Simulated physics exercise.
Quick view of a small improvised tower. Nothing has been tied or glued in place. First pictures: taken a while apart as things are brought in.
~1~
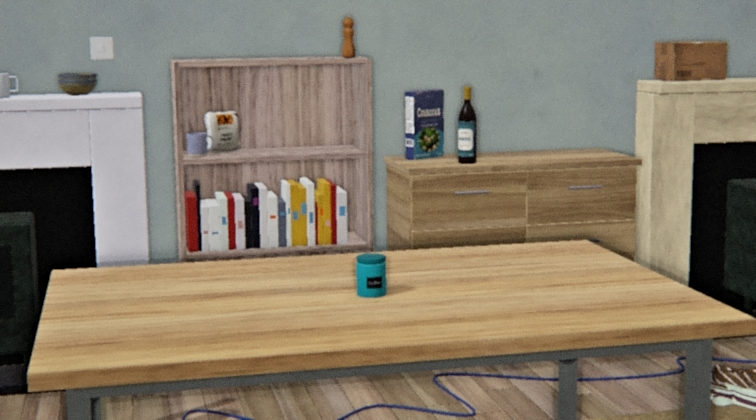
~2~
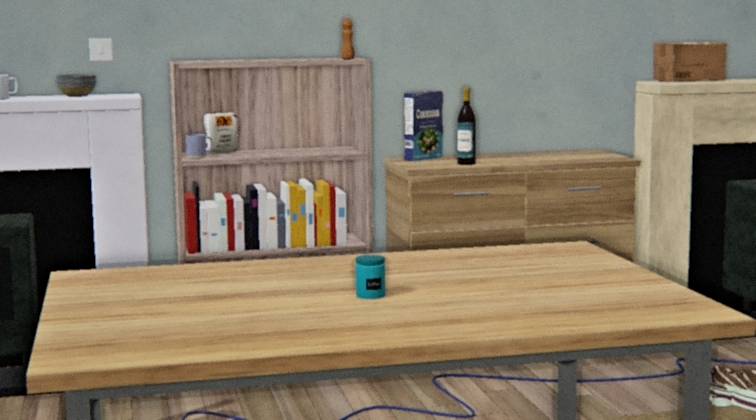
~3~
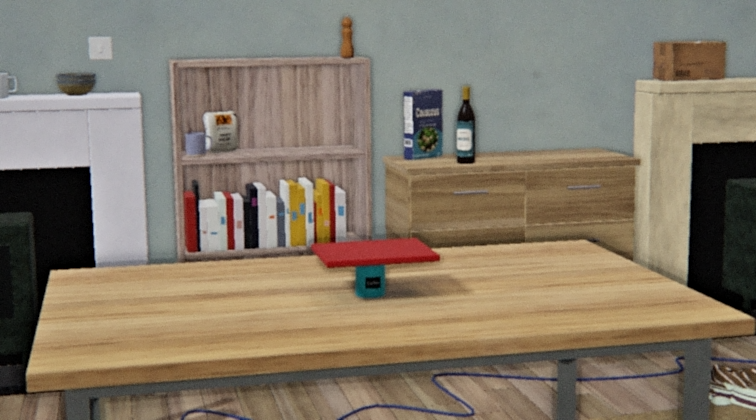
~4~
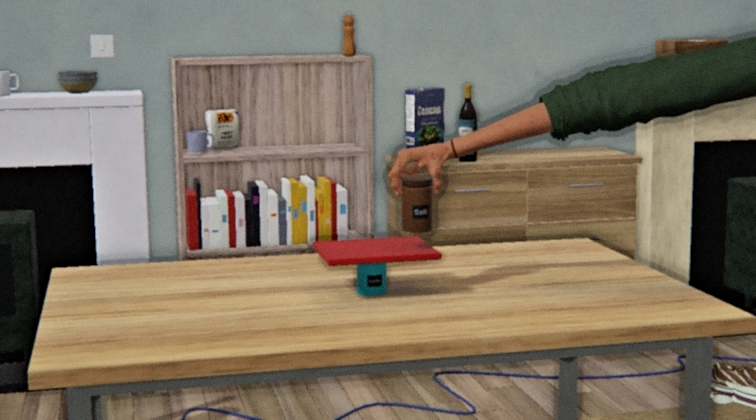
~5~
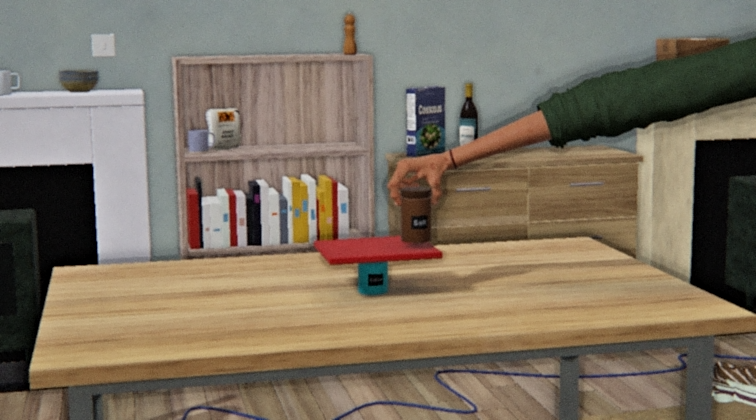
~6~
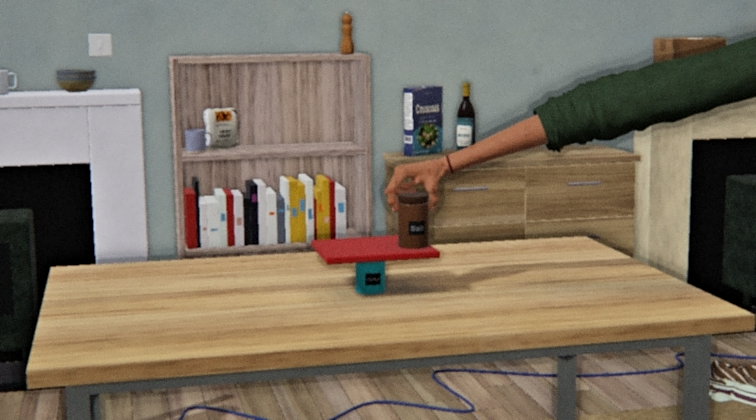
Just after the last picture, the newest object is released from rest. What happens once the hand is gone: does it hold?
Well, once it's let go, not everything stays put there.
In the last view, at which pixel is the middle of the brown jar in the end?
I'd say around (524, 275) in the last view.
Then, 0.40 s later than the last frame, brown jar now fallen; red lid tilted by 51°.
Then, 0.50 s later than the last frame, red lid tilted by 38°.
Then, 0.60 s later than the last frame, red lid tilted by 29°.
Then, 0.90 s later than the last frame, red lid now fallen.
When it is over, fallen, brown jar and red lid; turquoise jar as before. End places, in pixels of the last picture, brown jar near (524, 275). The stack comes apart.
